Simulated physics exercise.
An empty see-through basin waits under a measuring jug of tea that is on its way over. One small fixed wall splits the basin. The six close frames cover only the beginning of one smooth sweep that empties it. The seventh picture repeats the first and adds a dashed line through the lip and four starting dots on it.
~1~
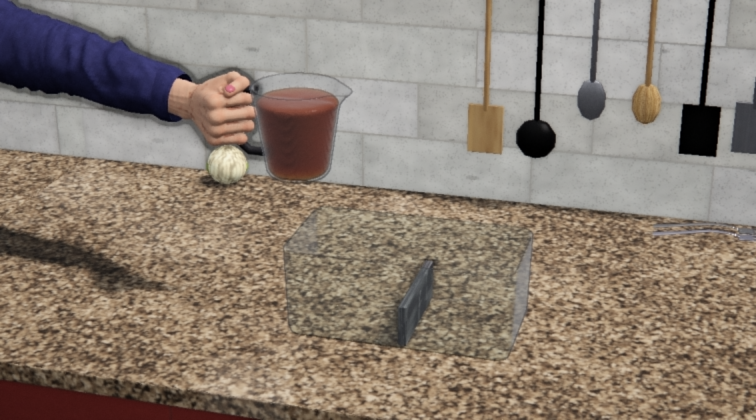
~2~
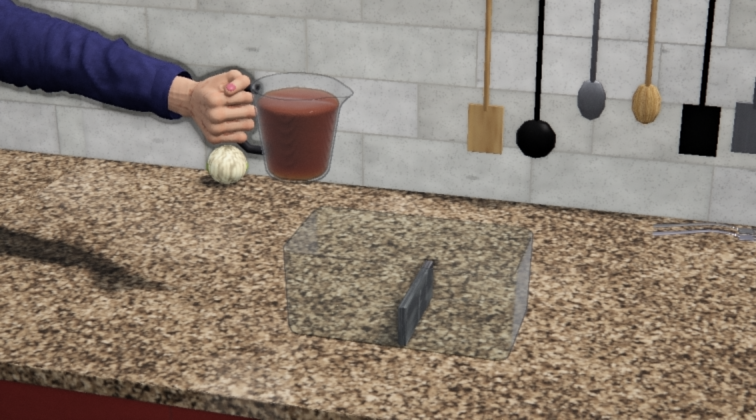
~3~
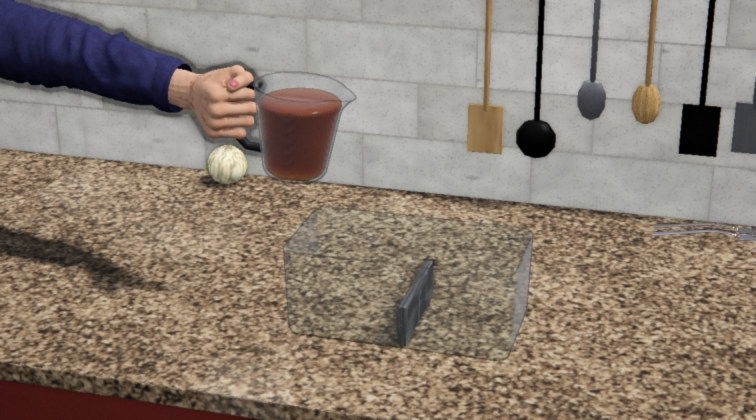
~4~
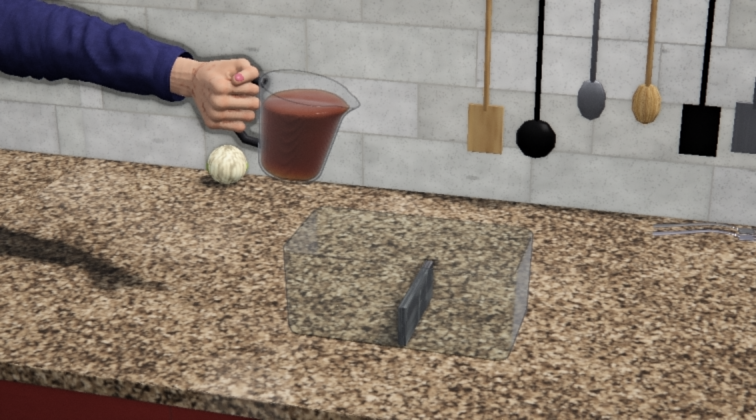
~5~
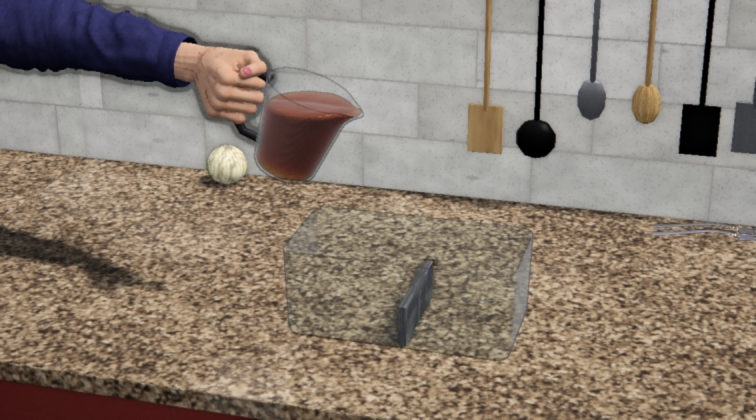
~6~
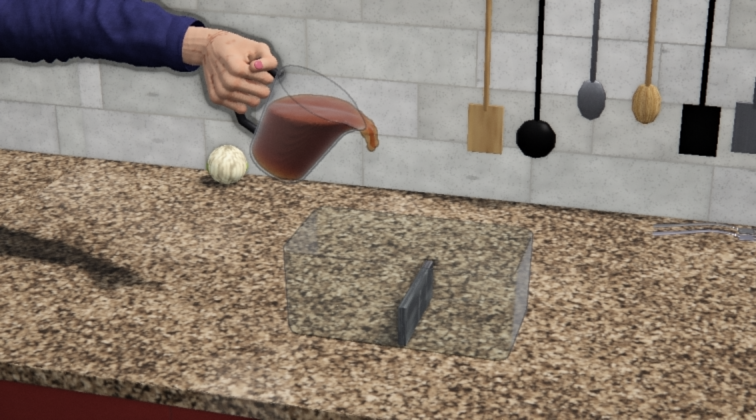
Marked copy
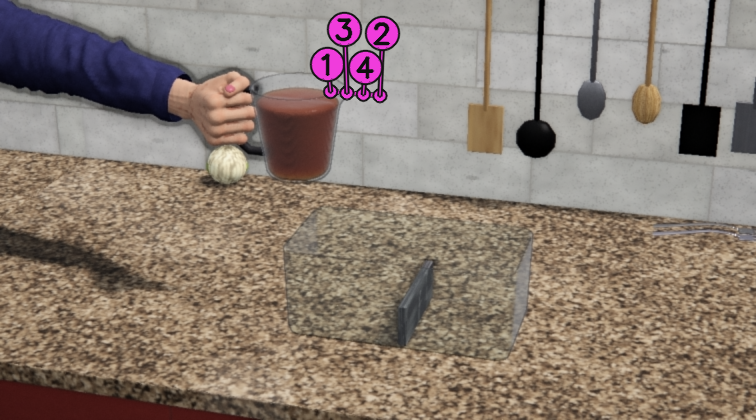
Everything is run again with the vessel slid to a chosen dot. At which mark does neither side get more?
Dot 4.
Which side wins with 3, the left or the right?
The left side.
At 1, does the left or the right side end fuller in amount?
The left one.
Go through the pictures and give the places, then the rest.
Upright, lip at (351, 93); basin from (289, 329) to (511, 359); top of the wall at (416, 283); nothing has left yet.
Upright, lip at (352, 94); nothing has left yet.
Tipped about 5°, lip at (354, 98); nothing has left yet.
Tipped about 12°, lip at (358, 106); nothing has left yet.
Tipped about 21°, lip at (362, 116); nothing has left yet.
Tipped about 31°, lip at (365, 128); tea is over the lip, down to (374, 148).
On the marked copy, 1 at (330, 91); 2 at (379, 95); 3 at (346, 92); 4 at (363, 94).
For dot 1, about 94 % ends left of the wall and 3 % right of it; 3 % is lost outside.
For dot 2, about 24 % ends left of the wall and 75 % right of it.
For dot 3, about 81 % ends left of the wall and 16 % right of it; 3 % is lost outside.
For dot 4, about 52 % ends left of the wall and 47 % right of it.
